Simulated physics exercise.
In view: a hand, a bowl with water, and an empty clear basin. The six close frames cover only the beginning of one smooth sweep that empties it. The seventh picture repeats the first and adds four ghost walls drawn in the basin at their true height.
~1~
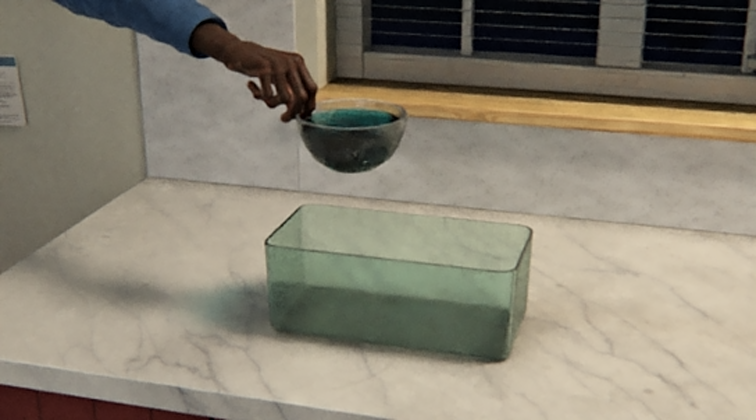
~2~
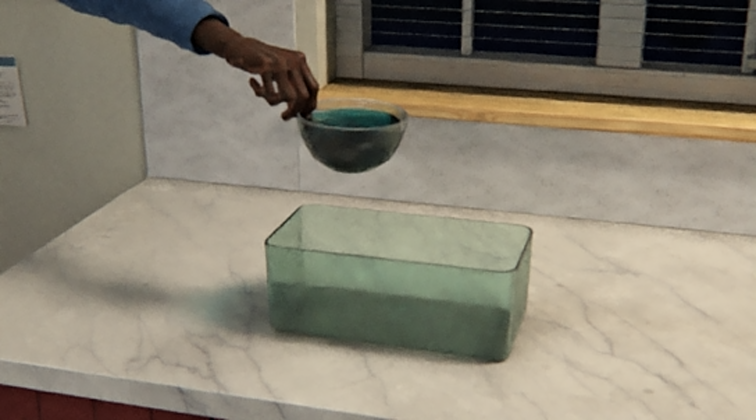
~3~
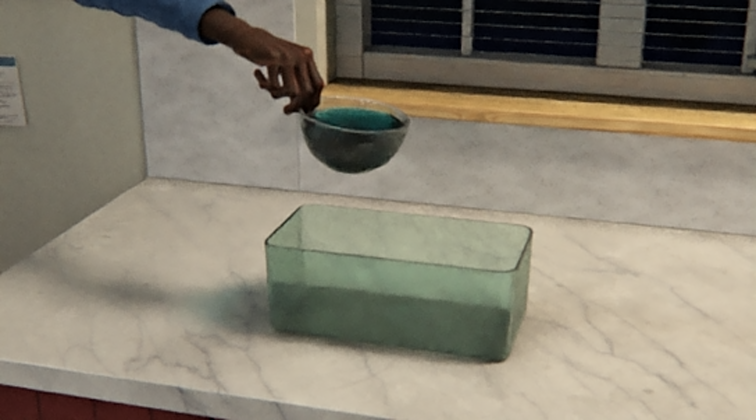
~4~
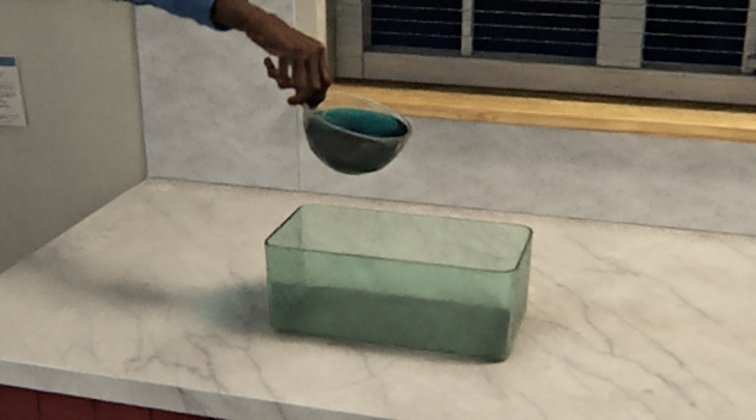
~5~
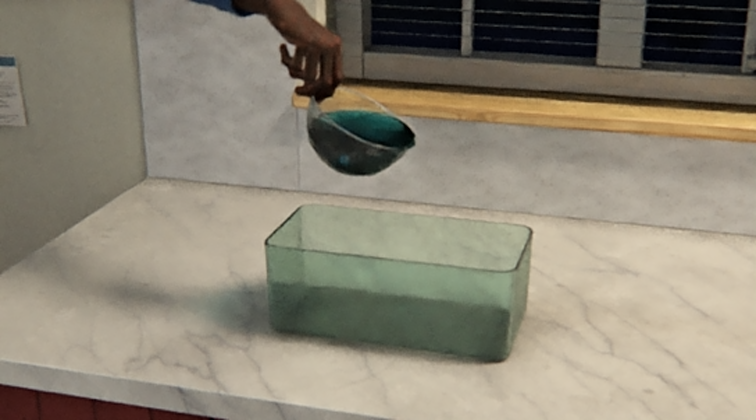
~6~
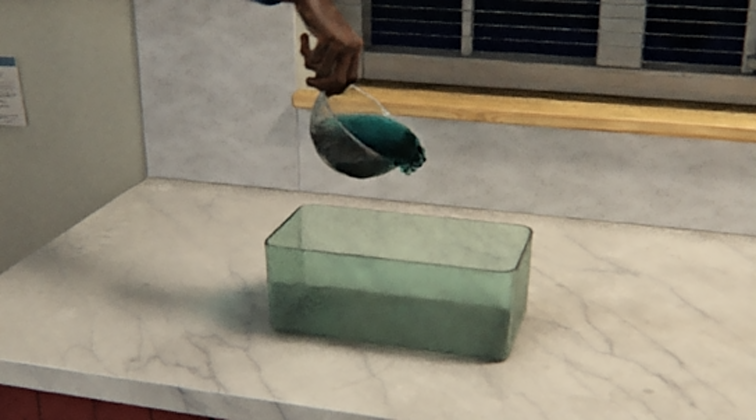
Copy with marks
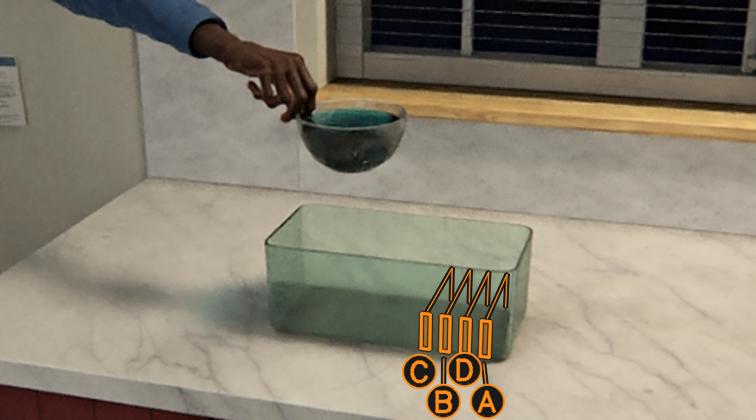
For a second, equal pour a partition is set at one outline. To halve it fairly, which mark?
C.
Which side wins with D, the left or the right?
The left one.
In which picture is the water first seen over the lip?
In picture 5.
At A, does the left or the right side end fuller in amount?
More ends on the left.
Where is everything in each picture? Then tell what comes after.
Upright, lip at (403, 117); basin from (272, 327) to (511, 359); nothing has left yet.
Upright, lip at (404, 118); nothing has left yet.
Tipped about 7°, lip at (406, 124); nothing has left yet.
Tipped about 16°, lip at (408, 132); nothing has left yet.
Tipped about 27°, lip at (409, 144); water is over the lip, down to (409, 144).
Tipped about 40°, lip at (407, 156); water is over the lip, down to (414, 169).
On the marked copy, A at (483, 363); B at (443, 358); C at (424, 355); D at (463, 360).
For place A, about 91 % ends left of the wall and 7 % right of it.
For place B, about 74 % ends left of the wall and 23 % right of it; 3 % is lost outside.
For place C, about 44 % ends left of the wall and 55 % right of it.
For place D, about 93 % ends left of the wall and 3 % right of it; 4 % is lost outside.
